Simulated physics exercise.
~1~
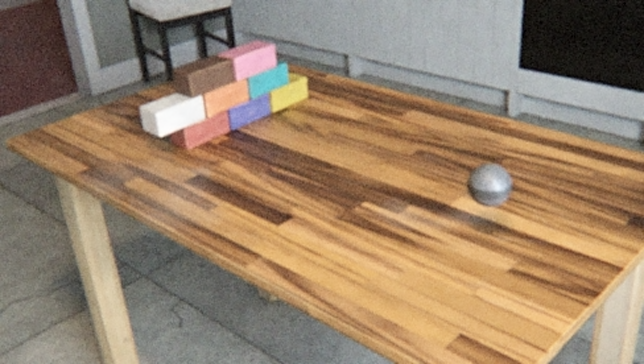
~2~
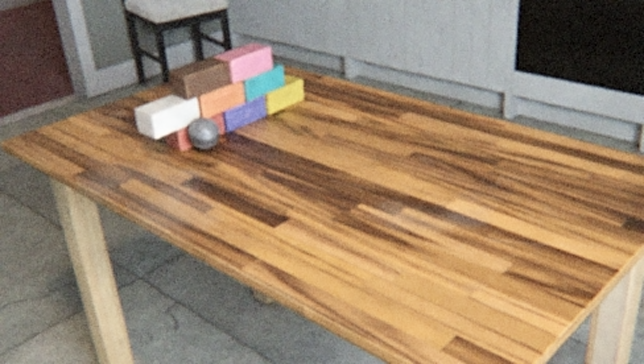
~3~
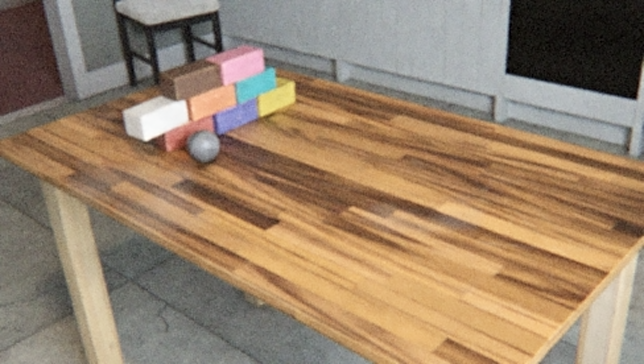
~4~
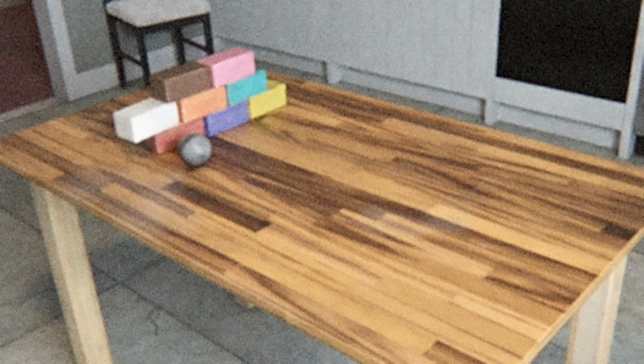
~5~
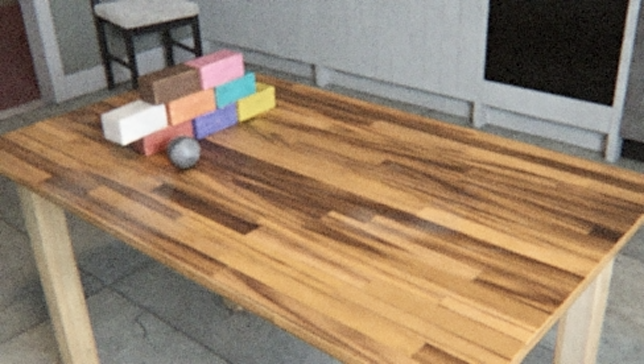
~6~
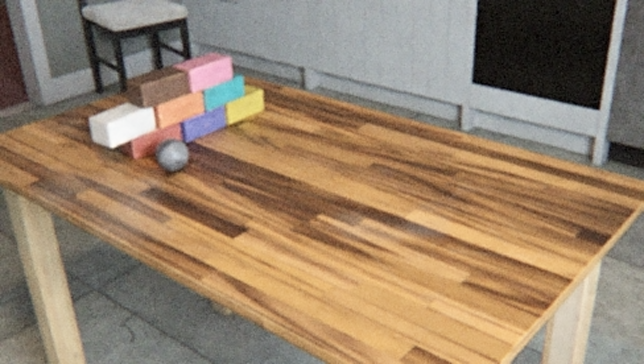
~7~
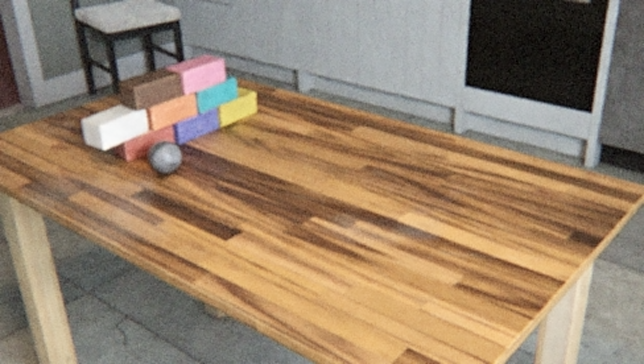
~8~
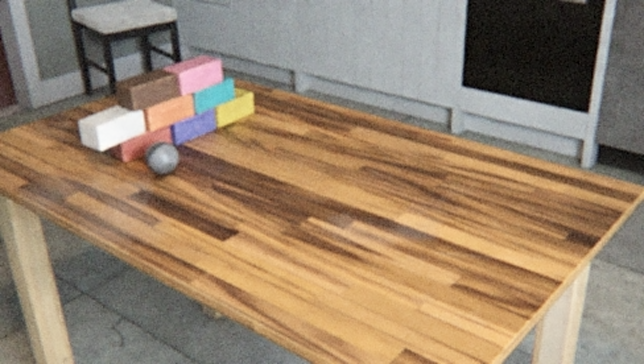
A grey ball speeds left across a wooden table and stops beside colourful blocks, which stay stacked.
